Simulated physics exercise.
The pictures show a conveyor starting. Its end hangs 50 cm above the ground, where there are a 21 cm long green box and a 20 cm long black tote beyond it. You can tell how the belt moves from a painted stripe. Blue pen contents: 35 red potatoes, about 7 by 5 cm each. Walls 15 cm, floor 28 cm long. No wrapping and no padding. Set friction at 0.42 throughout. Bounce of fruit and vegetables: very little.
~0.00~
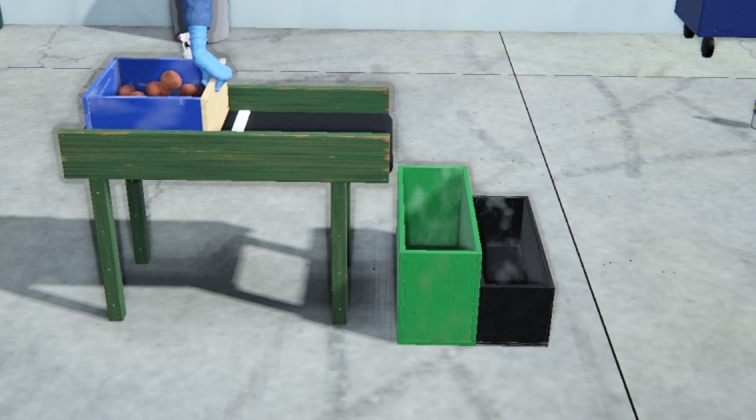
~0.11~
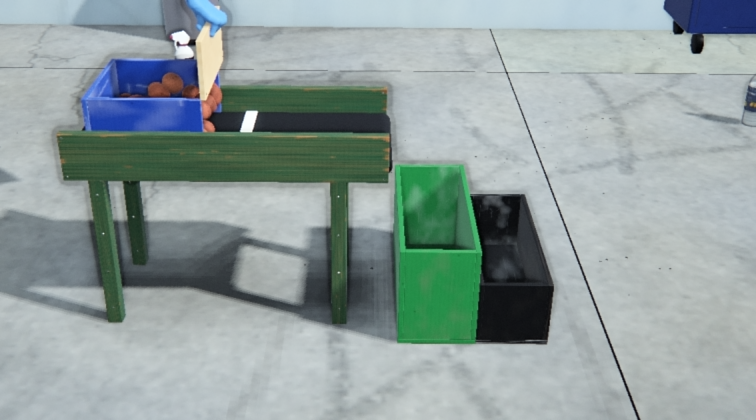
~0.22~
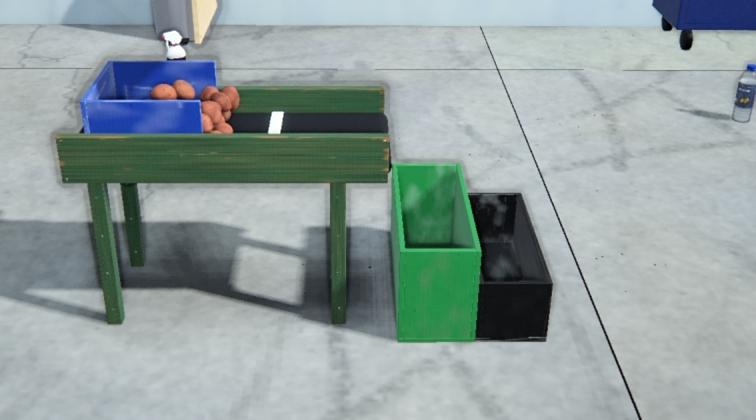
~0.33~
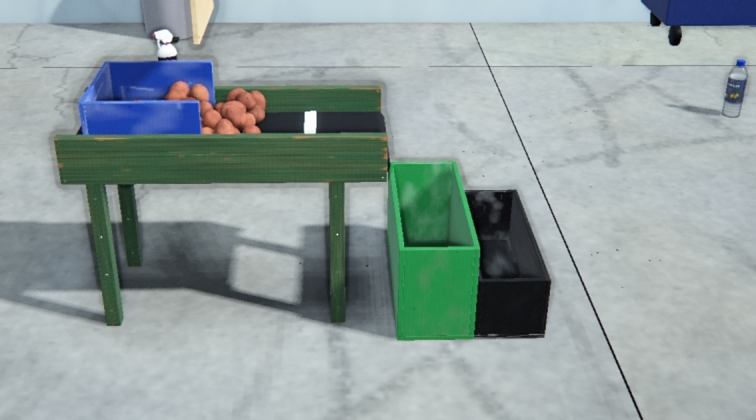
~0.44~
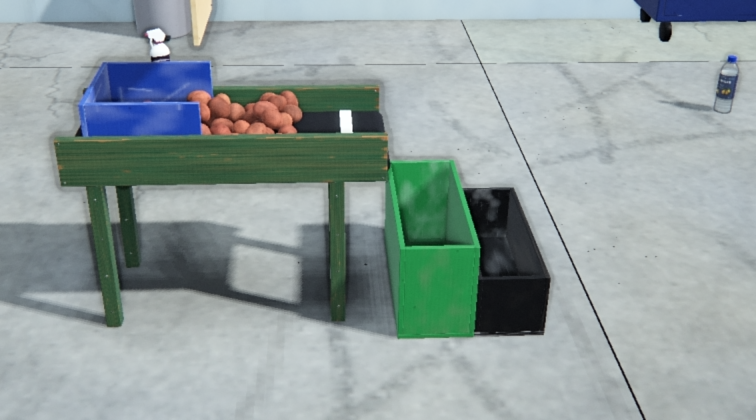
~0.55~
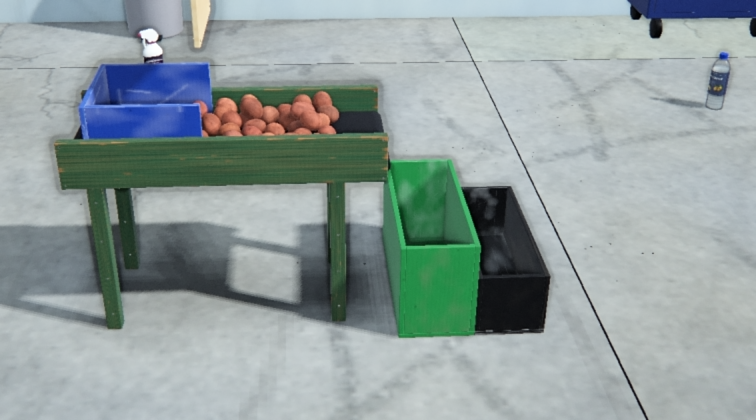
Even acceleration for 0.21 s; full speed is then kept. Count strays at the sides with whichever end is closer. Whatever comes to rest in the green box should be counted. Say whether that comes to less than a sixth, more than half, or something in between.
The result will be a high share, above half.
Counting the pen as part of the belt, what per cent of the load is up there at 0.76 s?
About 85 per cent.
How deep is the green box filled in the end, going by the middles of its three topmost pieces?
8 cm or so.
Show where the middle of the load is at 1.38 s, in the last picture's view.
At roughly (429, 266).
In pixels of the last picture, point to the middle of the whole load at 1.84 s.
Estimated centre in the last picture: (430, 278).
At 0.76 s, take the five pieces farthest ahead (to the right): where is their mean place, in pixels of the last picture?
Around pixel (393, 122).
After 0.76 s, 2 still in the blue pen, 28 on the belt and 5 in the air.
After 1.01 s, 9 in the green box, 13 on the belt and 13 in the air.
After 1.38 s, 25 in the green box, 2 on the belt, 2 on the ground beyond the black tote and 6 in the air.
When it is over (at 1.84 s), 31 in the green box, 2 in the black tote and 2 on the ground beyond the black tote. Asked share, 31 of 35, 89 per cent.
